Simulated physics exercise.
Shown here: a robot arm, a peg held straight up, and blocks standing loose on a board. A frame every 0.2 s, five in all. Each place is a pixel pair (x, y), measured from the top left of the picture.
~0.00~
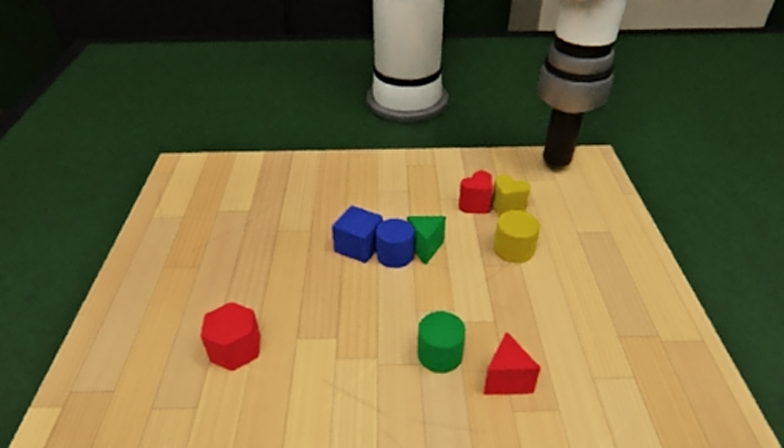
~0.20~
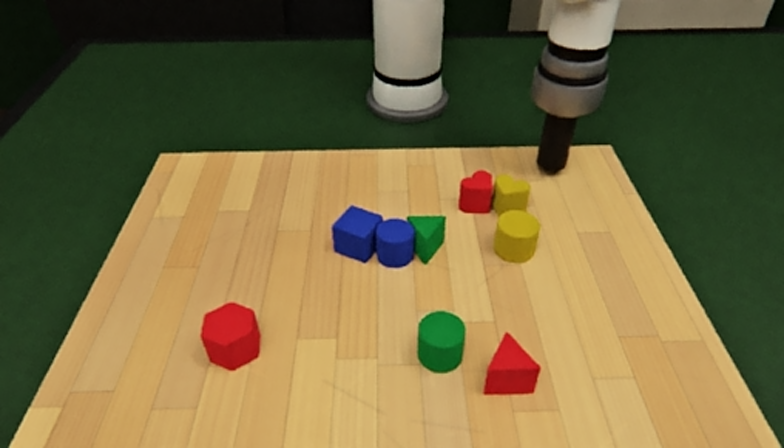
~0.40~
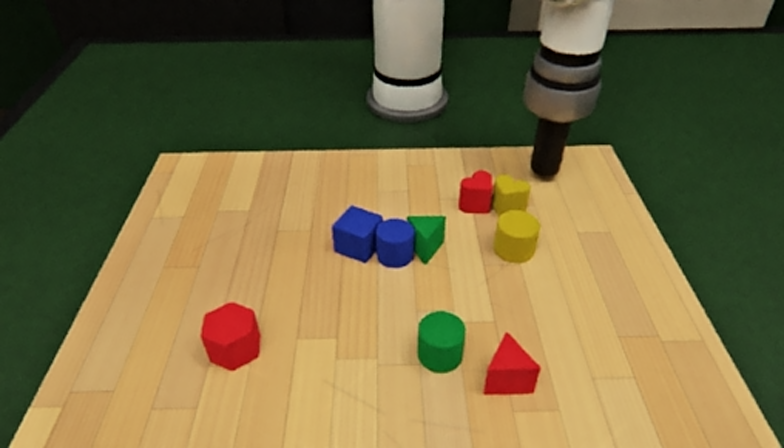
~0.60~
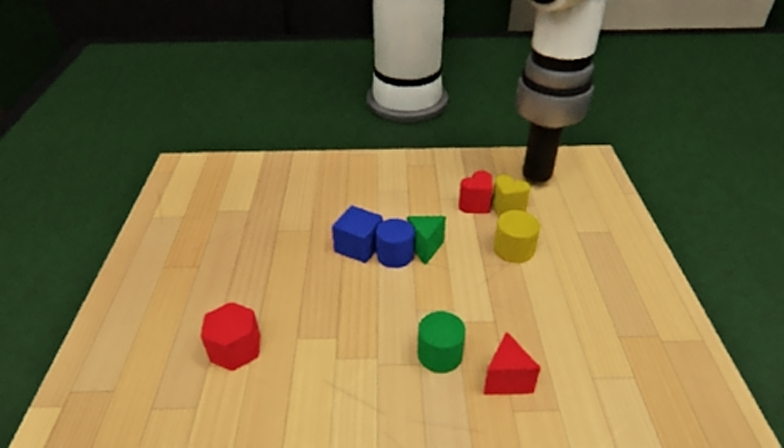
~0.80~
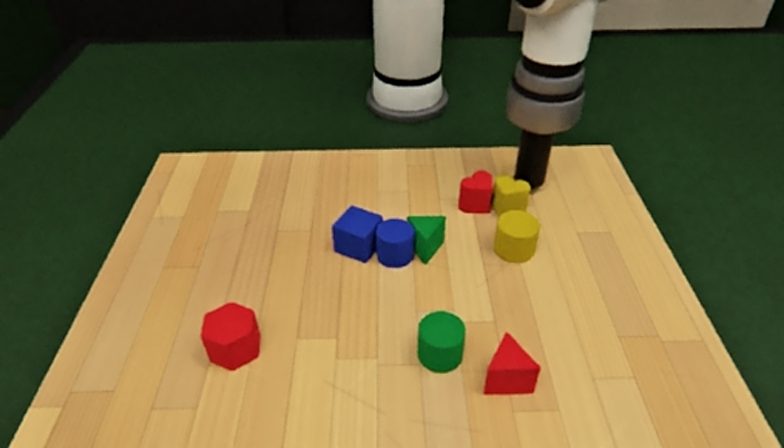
At first, a robot arm holds a dark peg upright near the far right edge of a wooden board scattered with red, blue, green and yellow blocks. The peg then moves a short way left and slightly nearer, ending close beside the yellow heart, while every block stays still.
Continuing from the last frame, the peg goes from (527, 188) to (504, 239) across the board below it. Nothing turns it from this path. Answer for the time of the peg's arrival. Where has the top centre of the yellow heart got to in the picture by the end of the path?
The middle of the upper face of the yellow heart will lie at about (479, 208) in the picture.
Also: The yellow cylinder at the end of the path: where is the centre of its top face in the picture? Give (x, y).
I'd place it at (519, 239), taking the centre of its top.
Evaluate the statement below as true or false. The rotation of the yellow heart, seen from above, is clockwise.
That is true.
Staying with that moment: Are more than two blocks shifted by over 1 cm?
My answer is no.
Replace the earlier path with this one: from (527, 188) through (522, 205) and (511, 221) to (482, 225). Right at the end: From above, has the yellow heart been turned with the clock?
Answer: Yes.
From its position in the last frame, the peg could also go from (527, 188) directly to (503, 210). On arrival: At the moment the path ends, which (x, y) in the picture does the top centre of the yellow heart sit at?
It will likely be found at (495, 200).
On the path given first. One third of the way, peg (522, 196); yellow heart (505, 189), turned 25° clockwise.
Two thirds of the way, peg (514, 214); red heart (474, 181), turned 25° clockwise; yellow heart (490, 202), turned 40° clockwise.
At the end, peg (506, 231); green triangle in place; red heart (474, 181), turned 25° clockwise; yellow heart (479, 208), turned 75° clockwise; yellow cylinder (519, 239).
